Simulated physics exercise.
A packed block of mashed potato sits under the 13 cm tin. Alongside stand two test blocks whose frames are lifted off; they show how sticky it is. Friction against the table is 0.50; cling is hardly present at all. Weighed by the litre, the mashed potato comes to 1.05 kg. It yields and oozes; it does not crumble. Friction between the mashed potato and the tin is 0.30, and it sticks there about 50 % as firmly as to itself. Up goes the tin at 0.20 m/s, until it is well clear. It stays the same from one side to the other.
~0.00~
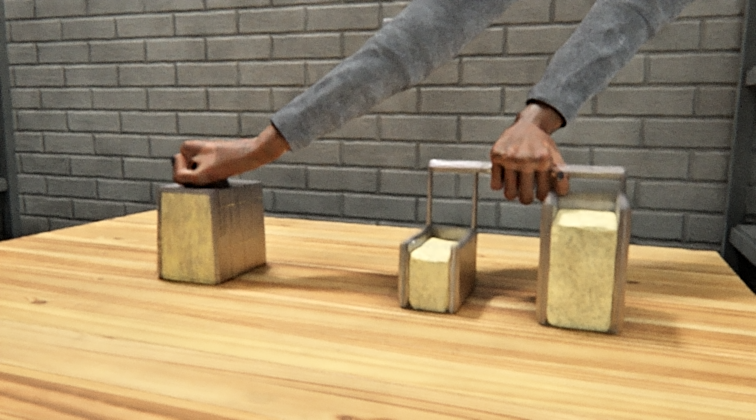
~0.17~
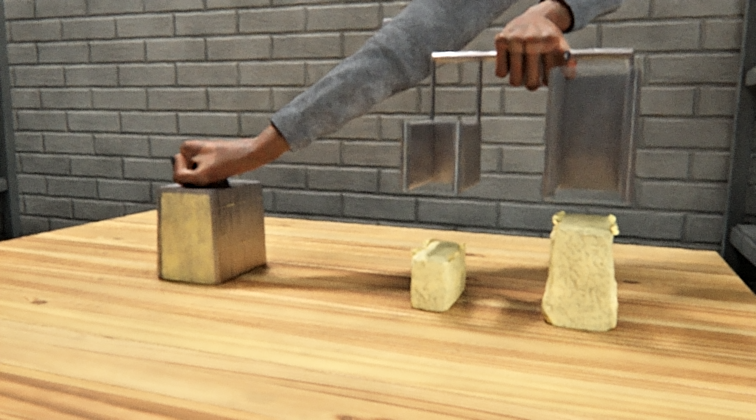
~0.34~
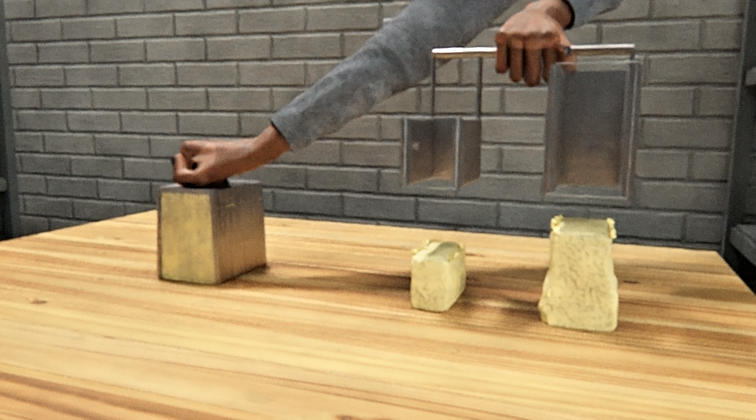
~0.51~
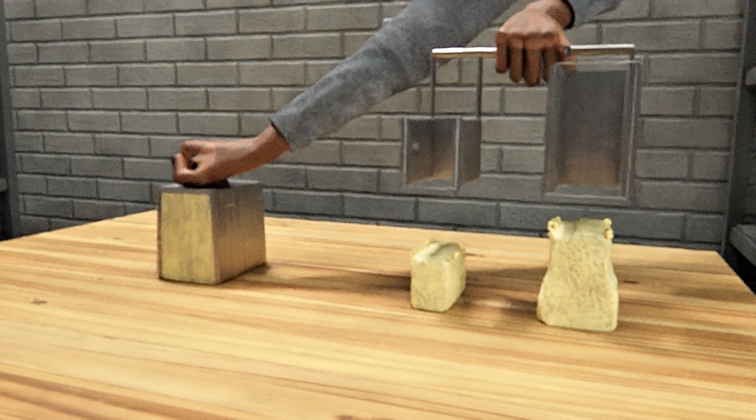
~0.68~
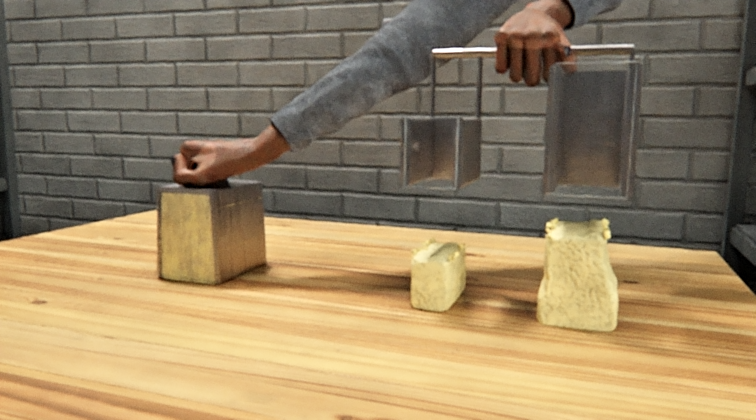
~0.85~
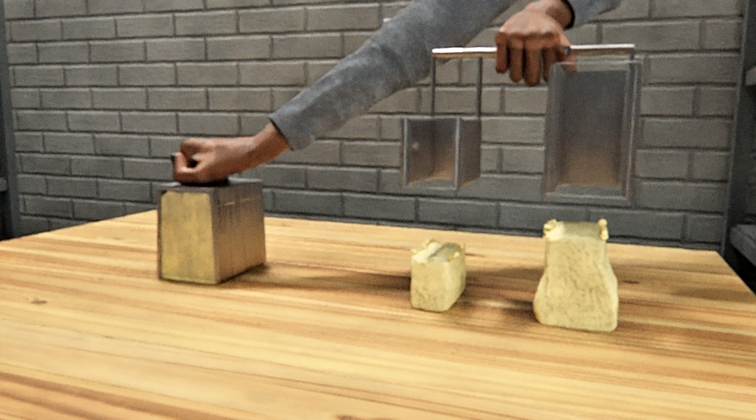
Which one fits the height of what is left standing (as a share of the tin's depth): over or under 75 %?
It is over.
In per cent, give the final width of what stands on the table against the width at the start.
Near 120 % by the end.
After 1.20 s, the tin is up by 7.0 cm.
After 1.62 s, the tin is up by 15 cm; what stands on the table is 90 % of the tin's depth.
After 2.04 s, the tin is up by 24 cm; what stands on the table is 89 % of the tin's depth.
After 2.46 s, the tin is up by 25 cm; what stands on the table is 88 % of the tin's depth.
After 2.56 s, at the end, the tin is up by 25 cm; what stands on the table is 88 % of the tin's depth.
